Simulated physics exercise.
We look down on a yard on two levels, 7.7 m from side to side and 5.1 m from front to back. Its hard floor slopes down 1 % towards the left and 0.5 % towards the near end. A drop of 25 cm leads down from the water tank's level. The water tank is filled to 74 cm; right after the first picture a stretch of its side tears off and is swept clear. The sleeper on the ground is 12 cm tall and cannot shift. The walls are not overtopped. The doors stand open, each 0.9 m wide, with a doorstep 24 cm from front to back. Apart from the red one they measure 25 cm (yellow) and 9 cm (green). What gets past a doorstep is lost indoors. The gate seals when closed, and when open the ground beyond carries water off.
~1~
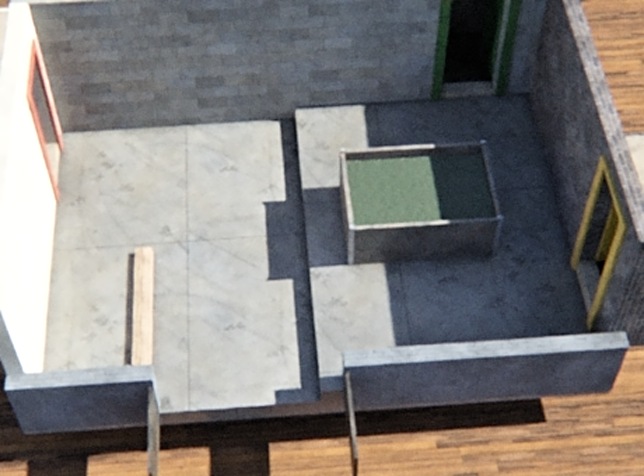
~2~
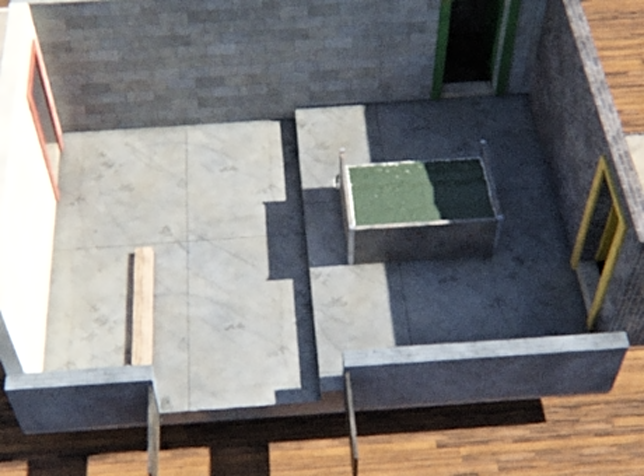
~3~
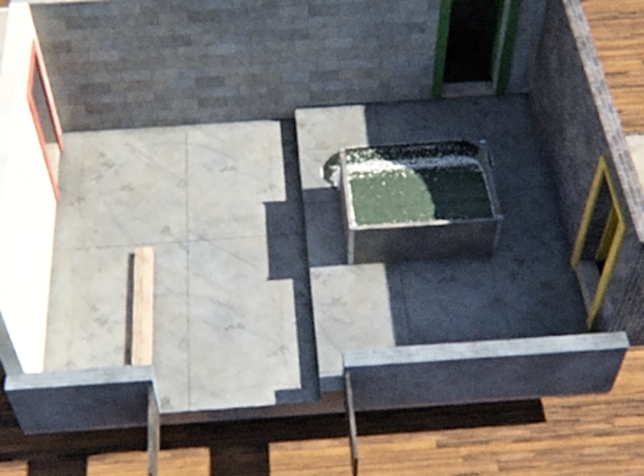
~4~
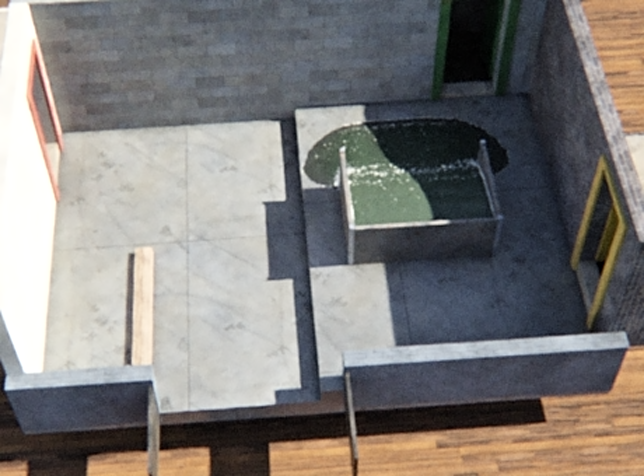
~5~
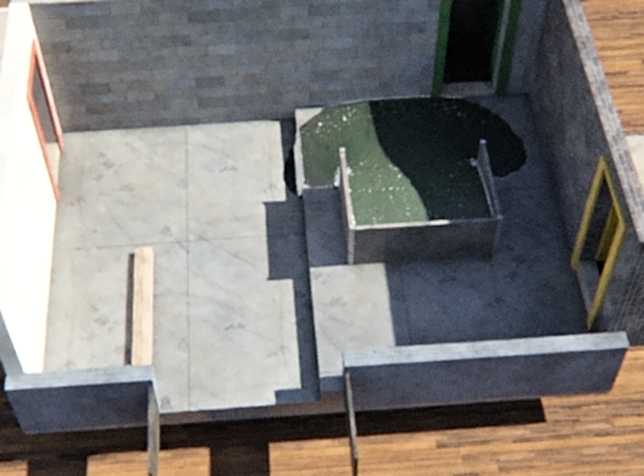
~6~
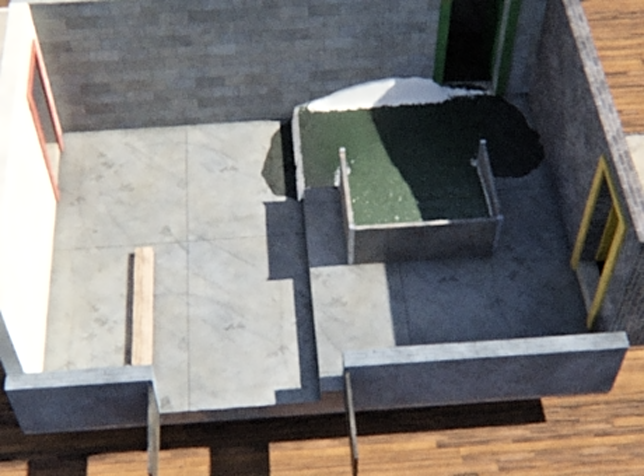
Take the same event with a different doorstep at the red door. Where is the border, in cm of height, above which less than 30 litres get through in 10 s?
Close to 18 cm is just enough.
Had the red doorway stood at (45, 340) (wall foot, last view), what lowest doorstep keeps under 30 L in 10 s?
Roughly 9.0 cm.
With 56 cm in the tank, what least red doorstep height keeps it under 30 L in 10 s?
Some 12.5 cm.
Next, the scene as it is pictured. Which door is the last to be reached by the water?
The yellow one.
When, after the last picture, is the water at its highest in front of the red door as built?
At about 1.8 s.
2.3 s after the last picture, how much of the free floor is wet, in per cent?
Some 50 per cent of it.
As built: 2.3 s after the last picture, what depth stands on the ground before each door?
In cm: Yellow 1, green 18, red 27.
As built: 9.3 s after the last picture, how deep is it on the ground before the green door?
About 1.0 cm.
Then, 0.7 s after the last picture water covers 20 % of the floor, deepest (46 cm) near (381, 112); it has not reached the red door.
Then, 2.3 s after the last picture water covers 50 % of the floor, deepest (28 cm) near (73, 134); 27 cm at the red door, 6 litres in over its 20 cm doorstep.
Then, 9.3 s after the last picture water covers 85 % of the floor, deepest (14 cm) near (53, 239); 8 cm at the red door, 18 litres in over its 20 cm doorstep.
At the red door as built, the water peaked near 27 cm, 1.9 s after the last picture.
With a doorstep of 16.5 cm, 41 litres would have come in within the 10 s; with 19.5 cm, 20 litres. So under 30 litres takes about 18 cm.
